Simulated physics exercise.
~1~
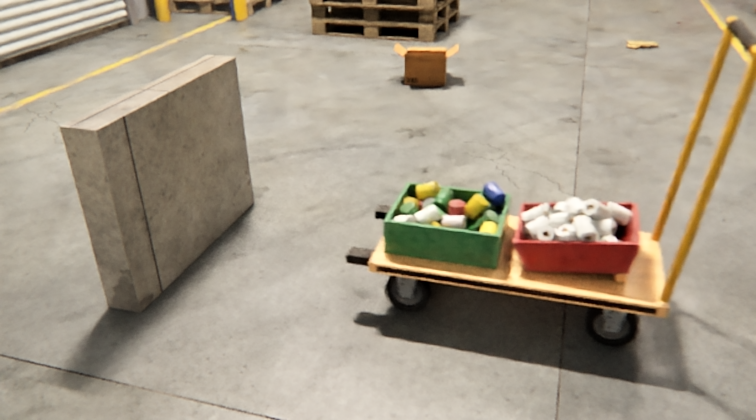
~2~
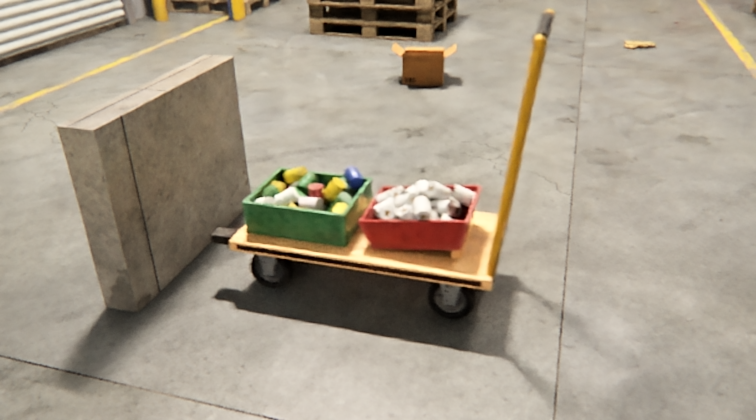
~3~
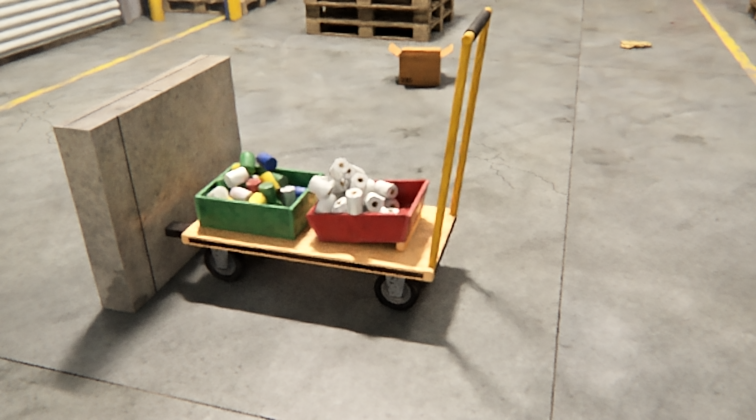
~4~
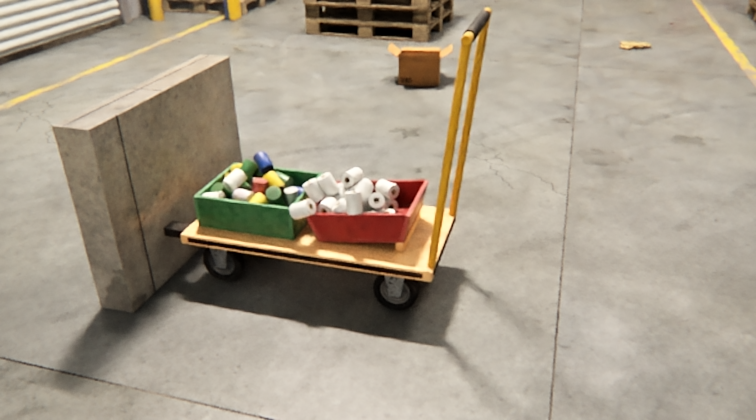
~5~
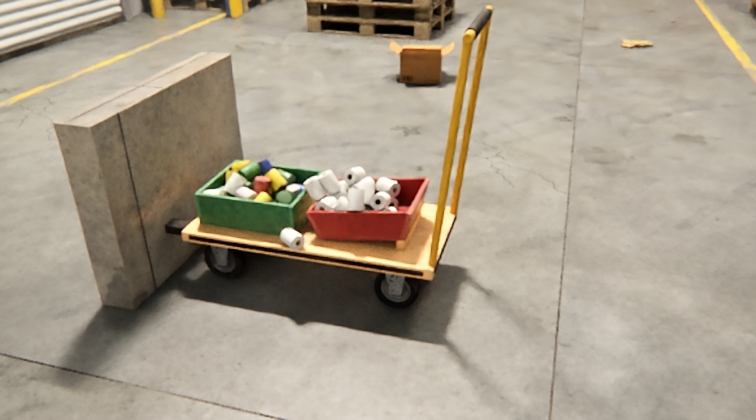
Warehouse floor, a trolley with green and red tubs rolling left into a wall, one white roll dropping onto its deck.
